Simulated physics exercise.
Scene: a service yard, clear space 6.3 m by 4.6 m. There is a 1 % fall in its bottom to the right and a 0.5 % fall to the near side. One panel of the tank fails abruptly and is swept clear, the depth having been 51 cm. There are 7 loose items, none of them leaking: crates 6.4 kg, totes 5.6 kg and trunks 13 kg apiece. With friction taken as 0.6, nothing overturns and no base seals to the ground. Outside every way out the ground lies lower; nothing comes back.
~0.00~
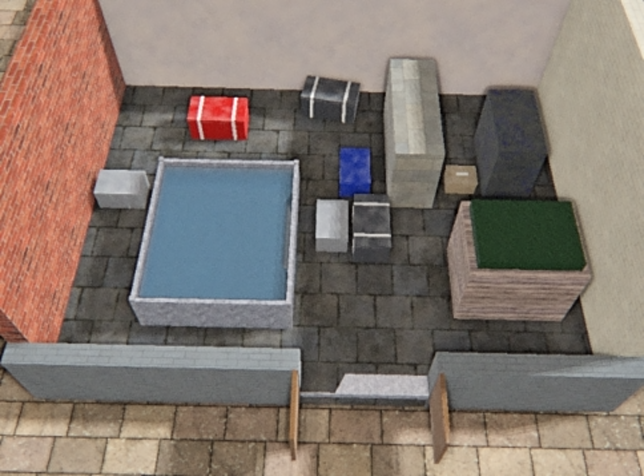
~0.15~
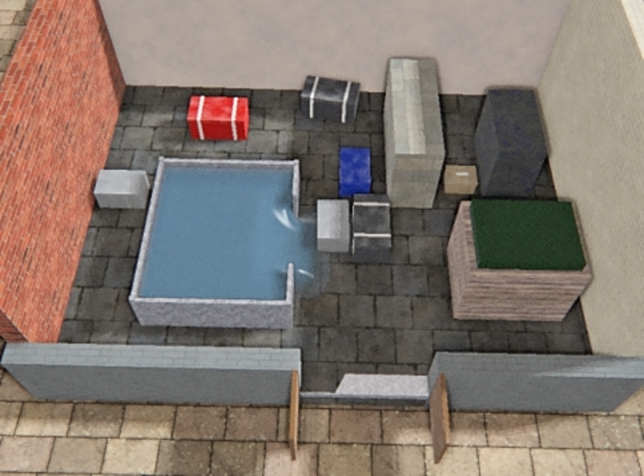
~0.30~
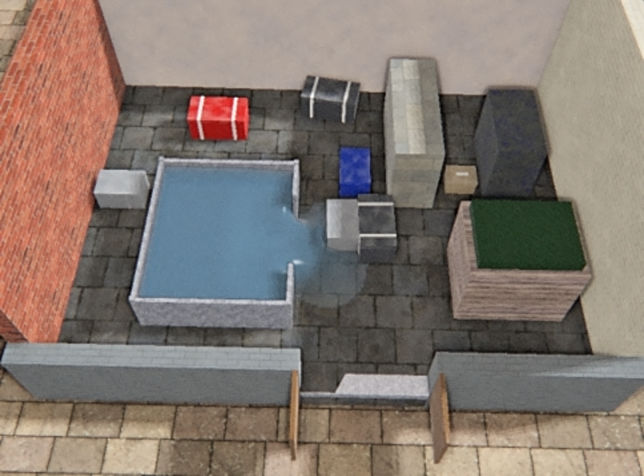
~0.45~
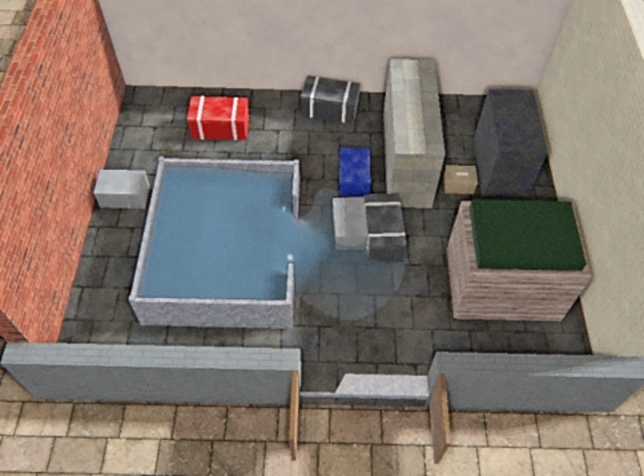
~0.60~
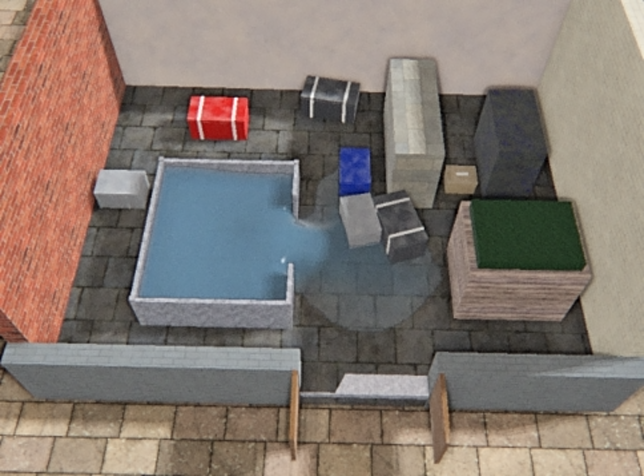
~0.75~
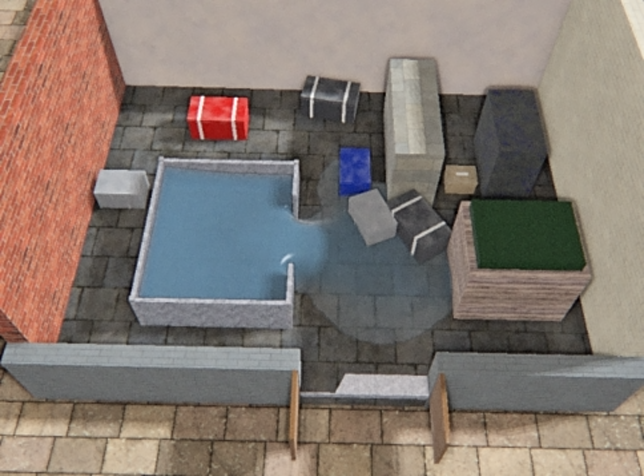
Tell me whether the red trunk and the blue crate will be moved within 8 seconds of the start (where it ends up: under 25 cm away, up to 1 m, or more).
I reckon the red trunk scarcely budges, while the blue crate goes a little way.
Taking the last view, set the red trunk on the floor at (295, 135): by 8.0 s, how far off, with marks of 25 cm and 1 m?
As it turns out, it barely budges.
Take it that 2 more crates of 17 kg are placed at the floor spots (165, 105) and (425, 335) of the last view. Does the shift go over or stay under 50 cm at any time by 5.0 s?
In the order asked: Shy of the mark; clear of the mark.
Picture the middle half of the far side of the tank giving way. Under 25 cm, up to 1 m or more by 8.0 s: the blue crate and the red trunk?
Then the blue crate shifts slightly and the red trunk goes a great distance.
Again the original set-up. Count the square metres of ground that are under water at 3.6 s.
Somewhere about 18 m2, give or take.
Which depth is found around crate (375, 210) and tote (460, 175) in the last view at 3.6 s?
Some 10 cm at the first, some 3 cm at the second.
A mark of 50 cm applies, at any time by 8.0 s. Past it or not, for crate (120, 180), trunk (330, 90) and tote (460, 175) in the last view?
The first never reached the threshold, the second never reached the threshold, and the third topped the threshold.
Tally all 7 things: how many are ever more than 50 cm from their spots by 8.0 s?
I count 4 of them.
After 1.6 s the red trunk is near (217, 109), 0.0 m from its start, aground; the blue crate is near (352, 145), 0.3 m from its start, aground; 0 of 7 are out; 2 afloat.
After 3.6 s the red trunk is near (217, 109), 0.0 m from its start, aground; the blue crate is near (329, 138), 0.6 m from its start, aground; 0 of 7 are out; 2 afloat.
After 5.6 s the red trunk is near (217, 109), 0.0 m from its start, aground; the blue crate is near (326, 136), 0.7 m from its start, aground; 0 of 7 are out; 2 afloat.
After 8.0 s the red trunk is near (217, 109), 0.0 m from its start, aground; the blue crate is near (325, 136), 0.7 m from its start, afloat; 0 of 7 are out; 3 afloat.
